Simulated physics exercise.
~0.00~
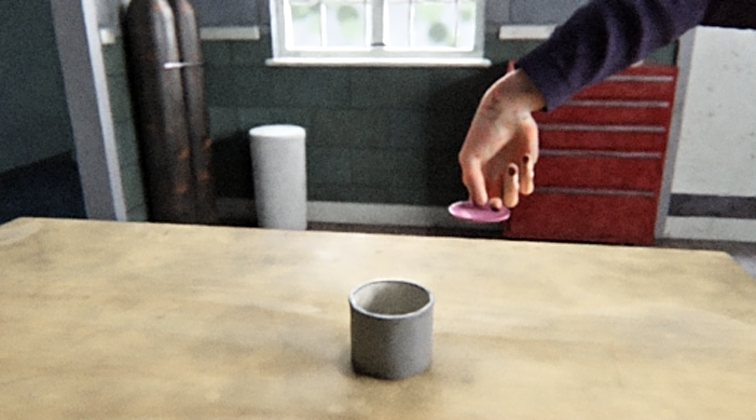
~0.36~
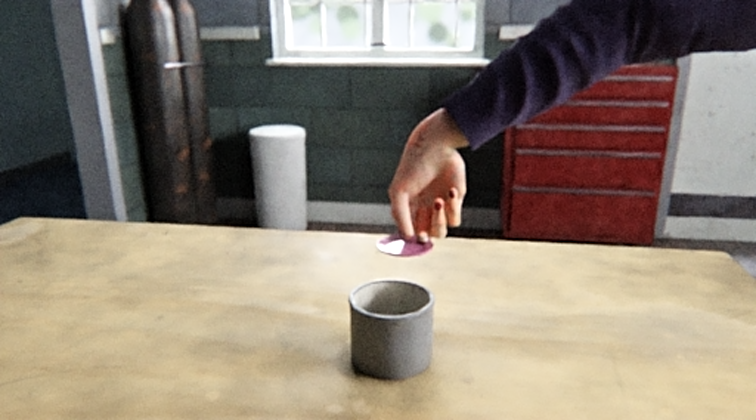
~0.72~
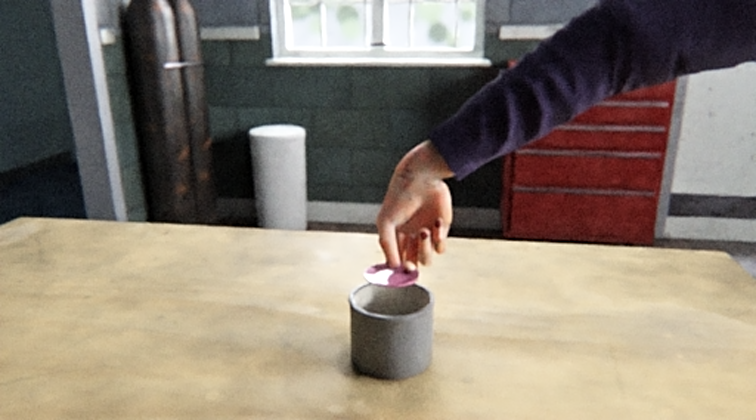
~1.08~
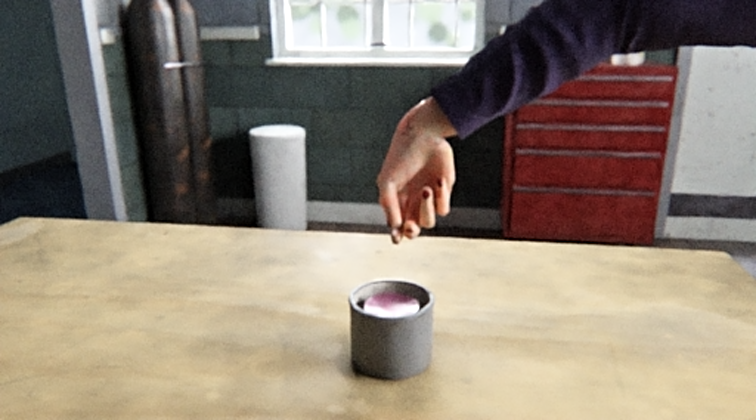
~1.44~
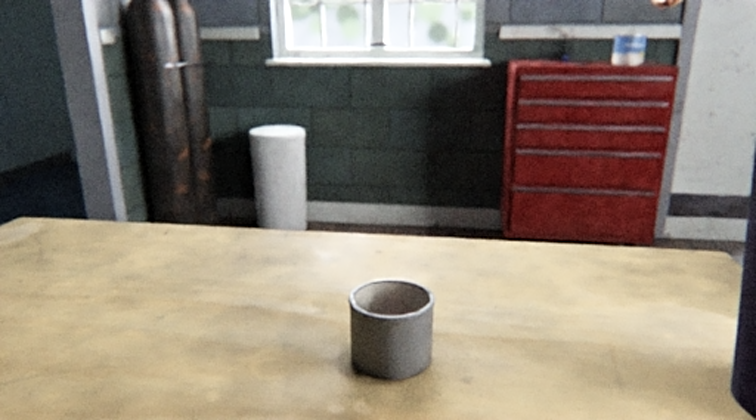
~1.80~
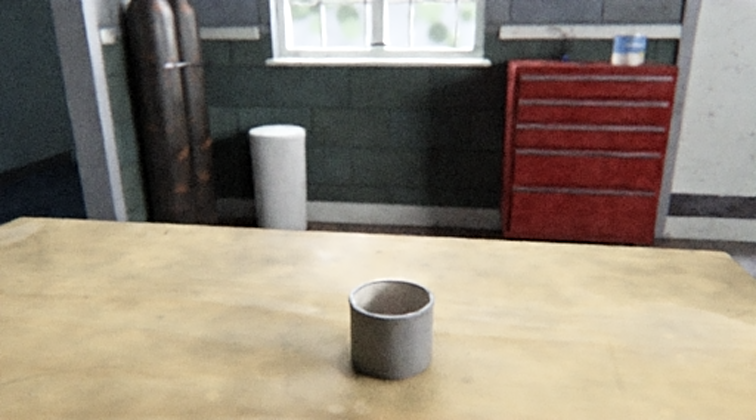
A small pink saucer, held by its edge in the fingertips of a hand in a dark sleeve, starts above and to the right of a grey pot on a wooden table. The hand carries it left and down until it hovers just over the pot's open top. The fingers let go, and the saucer drops into the mouth instead of resting across the rim. The hand draws back and leaves to the right without pushing it. At the end the pot stands uncovered in its original place, with the saucer out of sight inside.
